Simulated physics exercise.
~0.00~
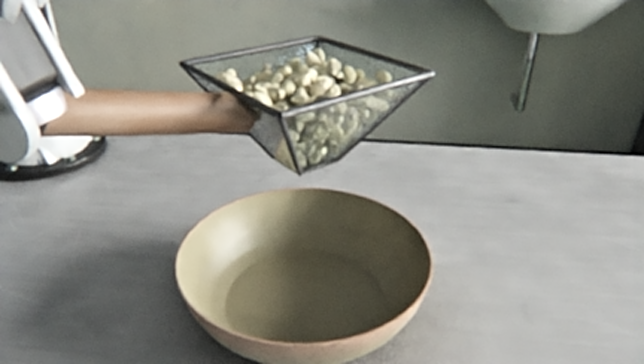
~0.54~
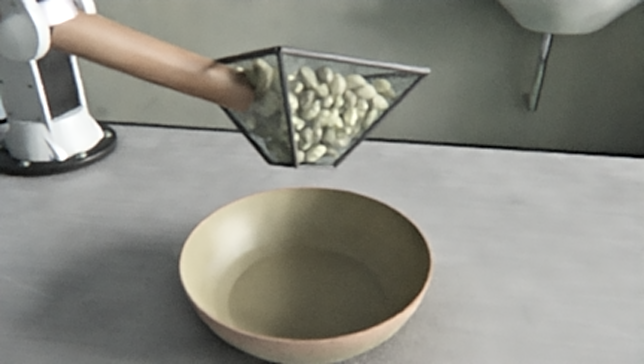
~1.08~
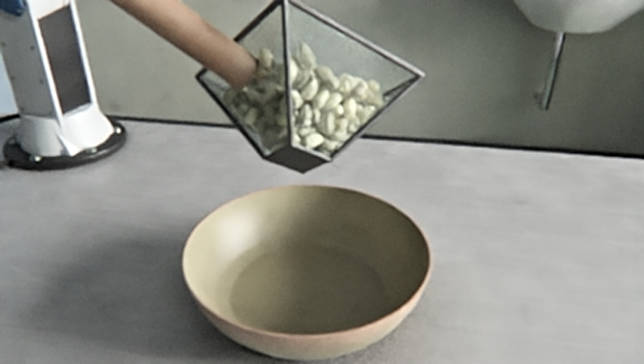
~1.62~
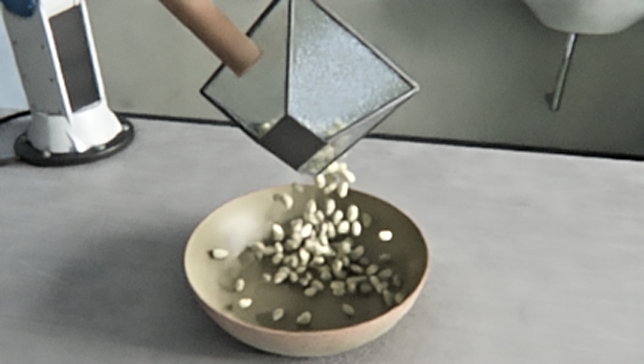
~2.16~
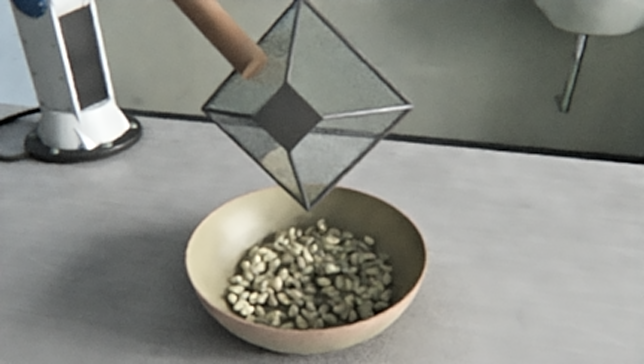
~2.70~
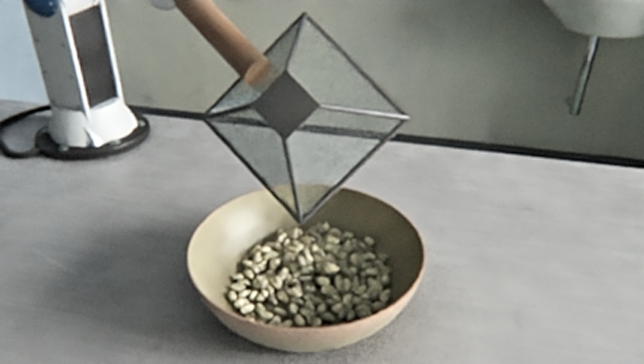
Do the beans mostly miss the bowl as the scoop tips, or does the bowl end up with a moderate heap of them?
The bowl ends up with a moderate heap of beans, covering its bottom but leaving the upper sides bare.
Pale beans tumbled out of a clear, dark-edged scoop on a wooden handle as it tipped steadily over a wide, shallow bowl. The scoop kept turning until it was empty, and the beans ended up in a heap across the bottom of the bowl.
